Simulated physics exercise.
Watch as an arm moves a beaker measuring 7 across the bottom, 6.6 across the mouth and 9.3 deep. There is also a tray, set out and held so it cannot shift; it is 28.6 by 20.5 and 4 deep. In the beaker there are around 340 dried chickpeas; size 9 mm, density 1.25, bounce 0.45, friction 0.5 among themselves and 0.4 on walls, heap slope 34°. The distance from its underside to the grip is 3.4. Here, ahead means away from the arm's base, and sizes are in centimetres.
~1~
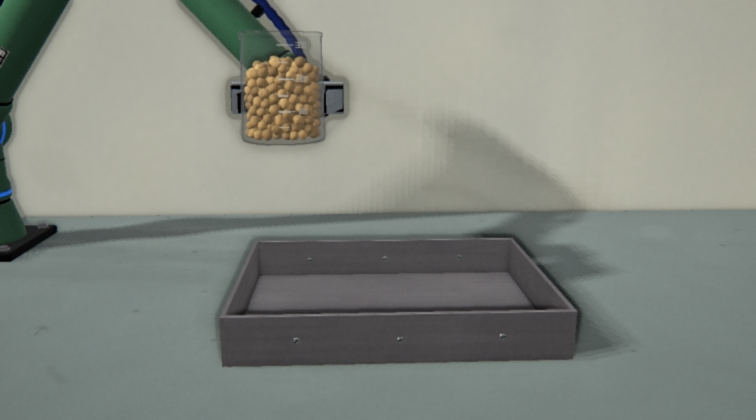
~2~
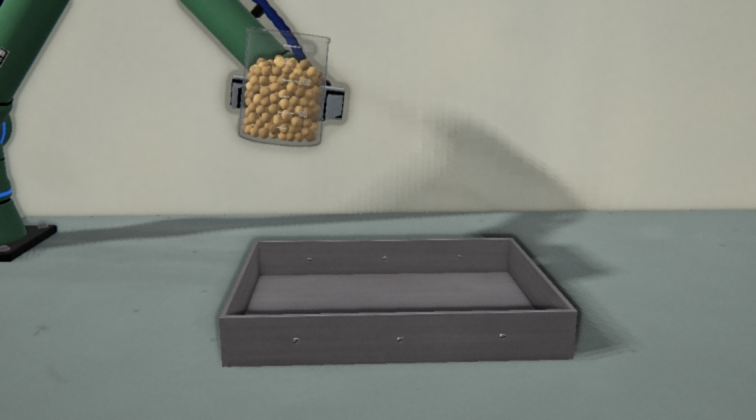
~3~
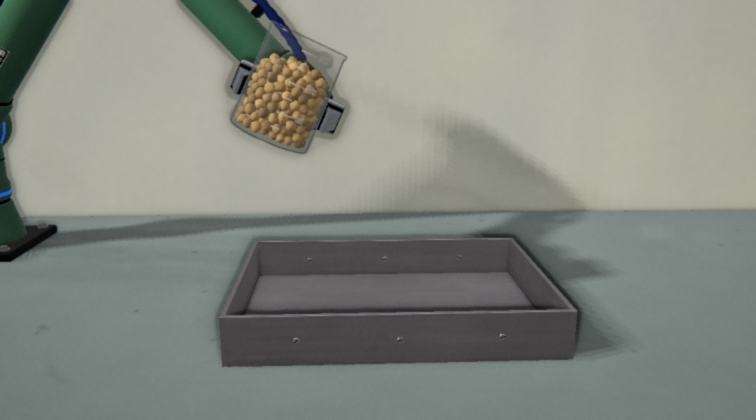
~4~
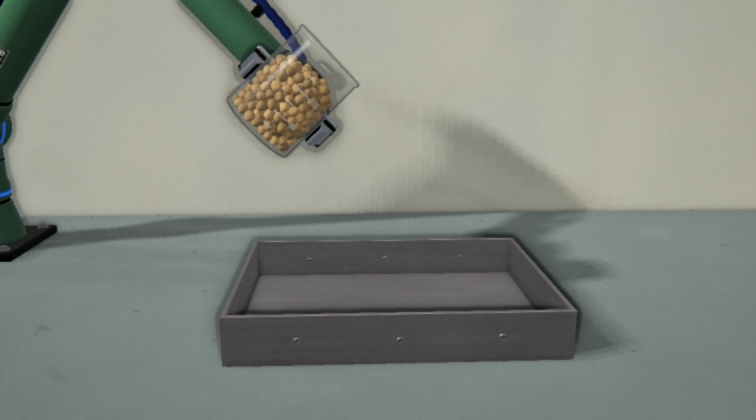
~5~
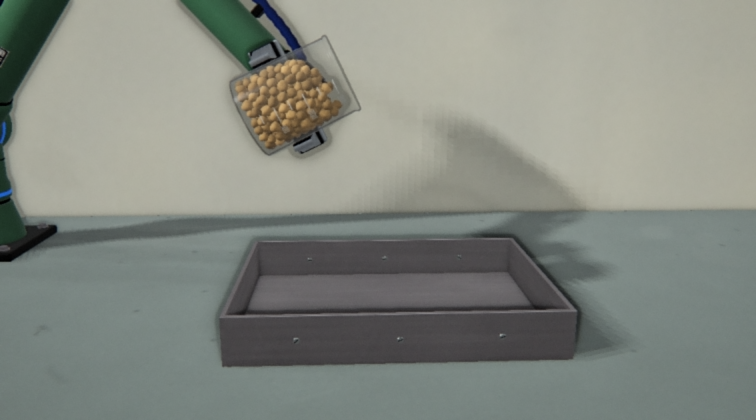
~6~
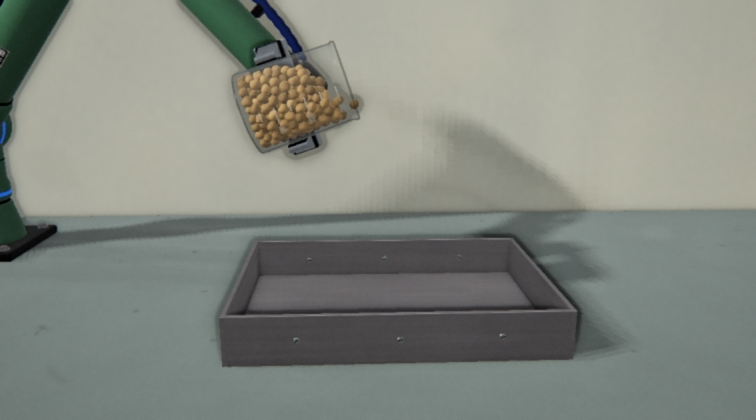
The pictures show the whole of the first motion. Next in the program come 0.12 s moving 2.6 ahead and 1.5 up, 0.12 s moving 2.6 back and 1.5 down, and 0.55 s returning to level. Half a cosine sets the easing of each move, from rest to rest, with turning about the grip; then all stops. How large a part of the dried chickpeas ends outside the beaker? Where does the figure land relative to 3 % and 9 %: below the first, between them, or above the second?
It lands above 9 %.
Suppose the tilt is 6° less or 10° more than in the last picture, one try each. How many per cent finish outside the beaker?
Roughly 5 per cent on the first try and 25 per cent on the second.
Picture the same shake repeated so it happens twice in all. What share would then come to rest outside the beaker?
25 per cent.
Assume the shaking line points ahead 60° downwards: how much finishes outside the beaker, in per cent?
Roughly 0 percent of it.
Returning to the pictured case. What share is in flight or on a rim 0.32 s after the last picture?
Around 8 percent of the load.
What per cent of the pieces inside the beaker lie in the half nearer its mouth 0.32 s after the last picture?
Around 45 in a hundred.
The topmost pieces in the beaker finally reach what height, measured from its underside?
The top sits some 8.0 cm up.
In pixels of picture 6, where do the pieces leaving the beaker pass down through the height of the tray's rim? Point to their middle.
Estimated centre around (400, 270) in pixels.
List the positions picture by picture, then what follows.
The beaker middle at (283, 89), level; upper third of the load around (283, 77), from x 250 to 315, top at y 60; 345 in the beaker, in the first picture.
The beaker middle at (284, 89), tilted 7° forward; upper third of the load around (283, 77), from x 245 to 320, top at y 60, in the second picture.
The beaker middle at (288, 90), tilted 25° forward; upper third of the load around (287, 78), from x 240 to 325, top at y 60, in the third picture.
The beaker middle at (293, 93), tilted 46° forward; upper third of the load around (288, 81), from x 240 to 330, top at y 60, in the fourth picture.
The beaker middle at (295, 96), tilted 64° forward; upper third of the load around (288, 84), from x 240 to 340, top at y 65, in the fifth picture.
The beaker middle at (296, 98), tilted 71° forward; upper third of the load around (282, 86), from x 245 to 355, top at y 70; 345 in the beaker, in the sixth picture.
Then, 0.32 s on, tilted 68° forward, highest piece 23 above the table; 309 in the beaker, 10 in the tray, 26 in flight or on a rim.
Then, 0.63 s on, tilted 14° forward, highest piece 25 above the table; 303 in the beaker, 42 in the tray.
Then, 0.99 s on, level, highest piece 25 above the table; 303 in the beaker, 42 in the tray.
Then, 2.04 s on, level, highest piece 25 above the table; 303 in the beaker, 42 in the tray.
In the end, 303 in the beaker, 42 in the tray. That is 12 % outside the beaker.
